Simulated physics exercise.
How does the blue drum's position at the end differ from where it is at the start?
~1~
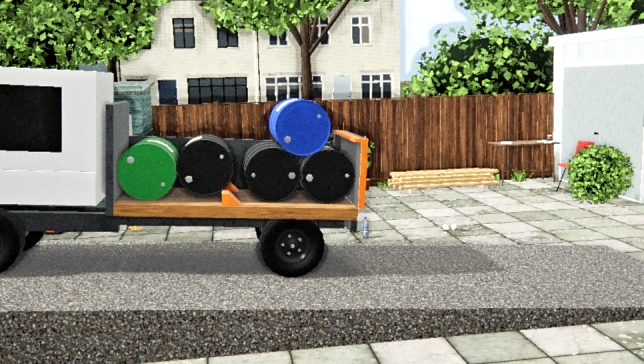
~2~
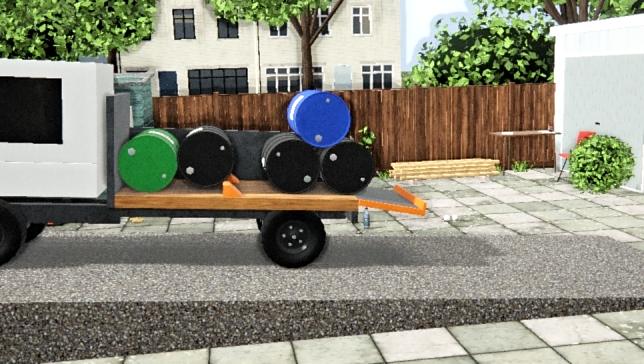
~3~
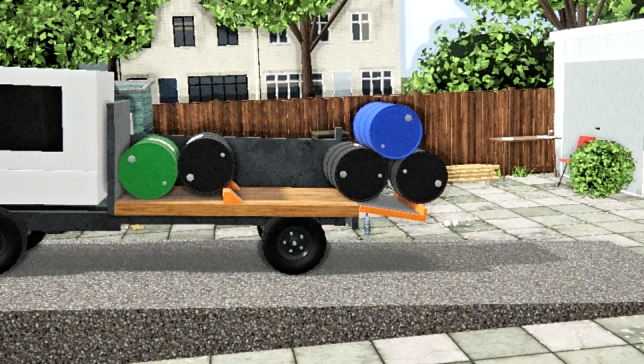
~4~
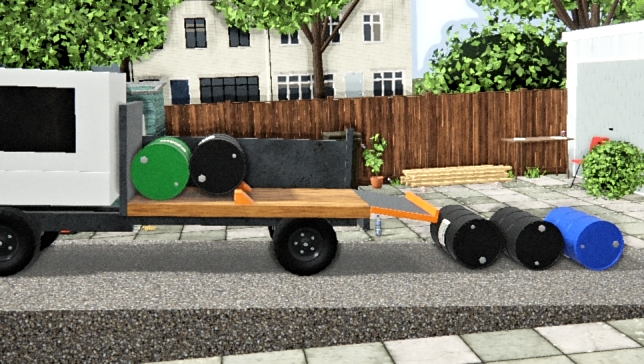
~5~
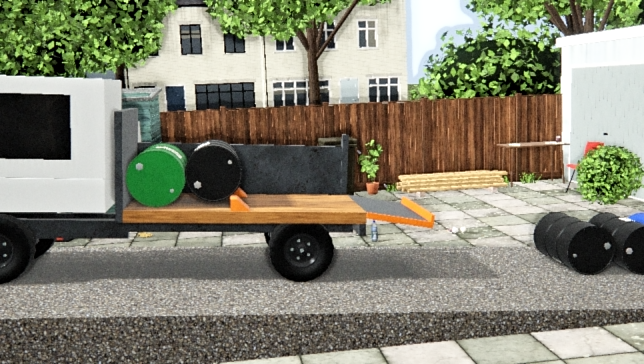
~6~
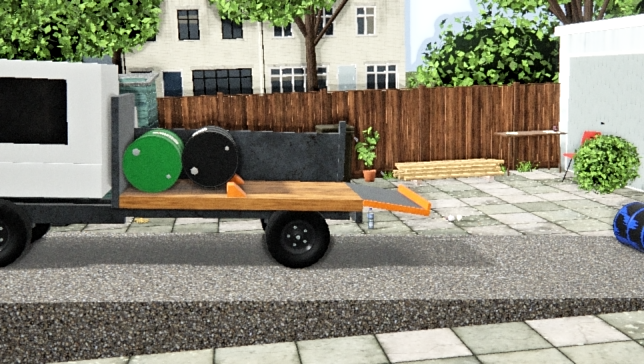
At the start the blue drum rests on top of two black drums near the tailgate end of the truck bed. At the end it is down on the ground, well to the right of the truck at the edge of the view.
